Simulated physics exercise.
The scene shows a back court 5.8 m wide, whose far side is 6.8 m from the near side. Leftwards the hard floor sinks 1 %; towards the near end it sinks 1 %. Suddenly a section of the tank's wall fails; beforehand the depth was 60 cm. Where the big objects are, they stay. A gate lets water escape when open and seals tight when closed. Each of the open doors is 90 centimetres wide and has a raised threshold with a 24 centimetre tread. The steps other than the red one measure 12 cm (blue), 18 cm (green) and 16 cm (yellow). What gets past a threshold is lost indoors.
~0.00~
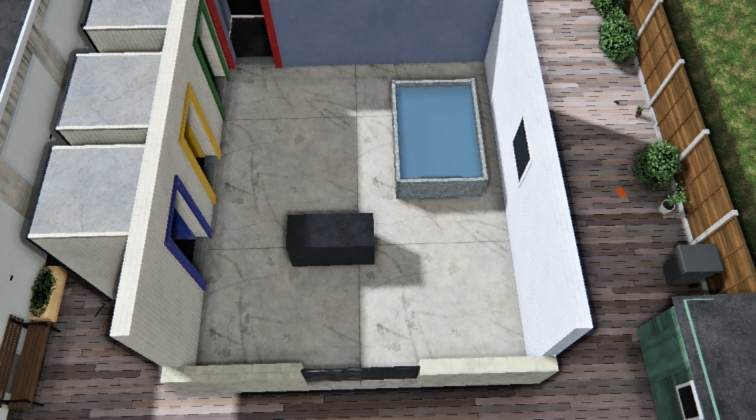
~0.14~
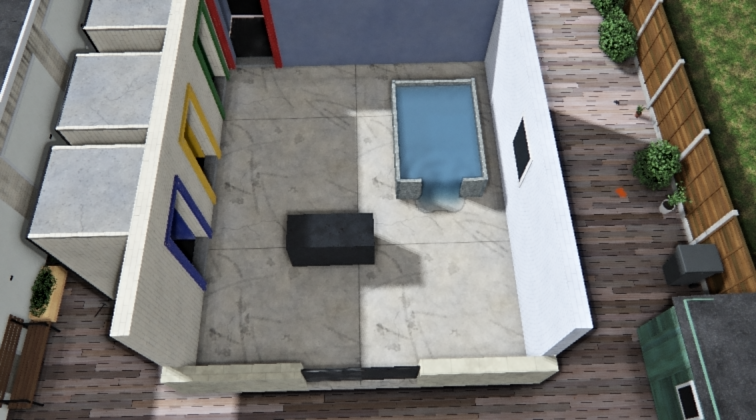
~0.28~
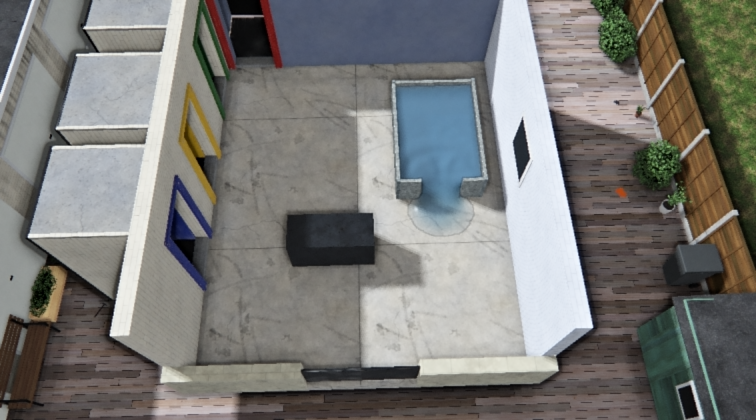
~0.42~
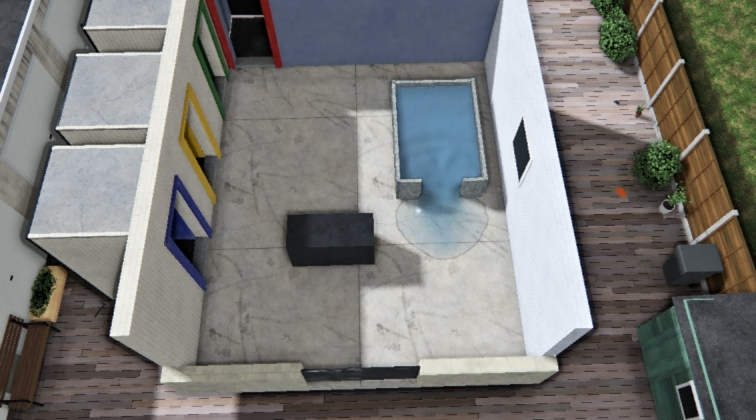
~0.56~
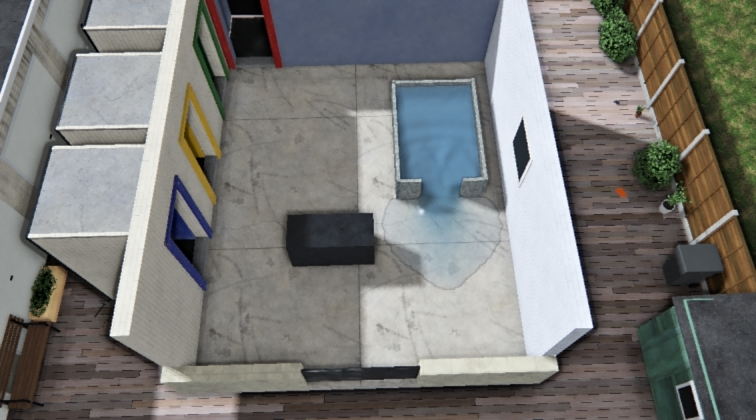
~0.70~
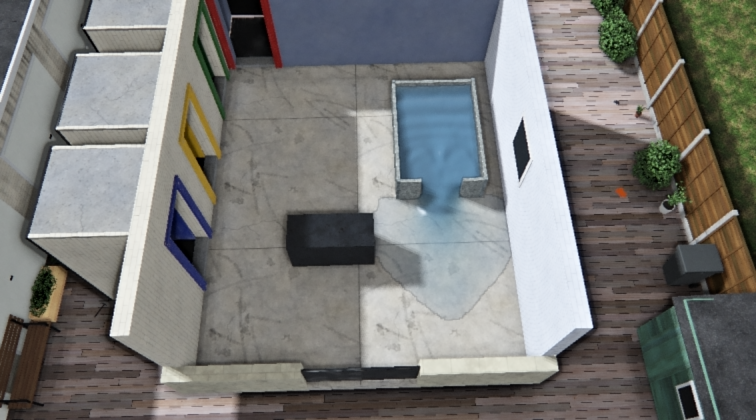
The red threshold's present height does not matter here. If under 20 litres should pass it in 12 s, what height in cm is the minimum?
The minimum is around 6 cm.
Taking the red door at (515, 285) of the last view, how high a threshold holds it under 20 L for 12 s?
About 10.0 cm.
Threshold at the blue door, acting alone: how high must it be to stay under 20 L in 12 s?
Blue door - some 9.5 centimetres.
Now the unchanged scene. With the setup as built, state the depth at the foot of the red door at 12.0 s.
Depth: Near 9.5 cm.
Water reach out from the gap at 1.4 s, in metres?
Front distance: Approx. 3.6 m.
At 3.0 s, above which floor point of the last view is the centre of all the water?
The centre of all the water is around (429, 224).
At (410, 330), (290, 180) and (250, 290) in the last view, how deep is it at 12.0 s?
That's 7, 4 and 10 cm, in the order given.
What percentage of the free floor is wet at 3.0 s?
Some 35 per cent is wet.
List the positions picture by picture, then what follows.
The first frame shows still water, 60 cm deep, in the tank at (437, 130); the red door at (247, 35) is dry.
In the second frame, the front is at (422, 208), 0.3 m from the gap at (440, 191); 0.2 m2 of floor is wet, 60 cm left at the back.
In the third frame, the front is at (436, 232), 0.8 m from the gap at (440, 191); 0.8 m2 of floor is wet, 60 cm left at the back.
In the fourth frame, water pours out at (440, 191) and has run 1.3 m, to (438, 255); about 6 cm deep outside, 60 cm at the back.
In the fifth frame, water pours out at (440, 191) and has run 1.9 m, to (447, 285); about 5 cm deep outside, 59 cm at the back.
In the sixth frame, the front is at (446, 314), 2.4 m from the gap at (440, 190); 4.1 m2 of floor is wet, 54 cm left at the back; 4.6 m in a straight line remain to the red door at (247, 35).
After 1.4 s water covers 25 % of the floor, deepest (36 cm) near (440, 202); it has not reached the red door.
After 3.0 s water covers 35 % of the floor, deepest (27 cm) near (506, 366); it has not reached the red door.
After 12.0 s water covers 95 % of the floor, deepest (14 cm) near (195, 376); 10 cm at the red door, 3 litres in over its 8 cm threshold.
At the red door as built, the water arrived by 7.2 s and peaked near 10 cm at 11.6 s.
With a threshold of 5 cm, 32 litres would have come in within the 12 s; with 6.5 cm, 13 litres. So under 20 litres takes about 6 cm.
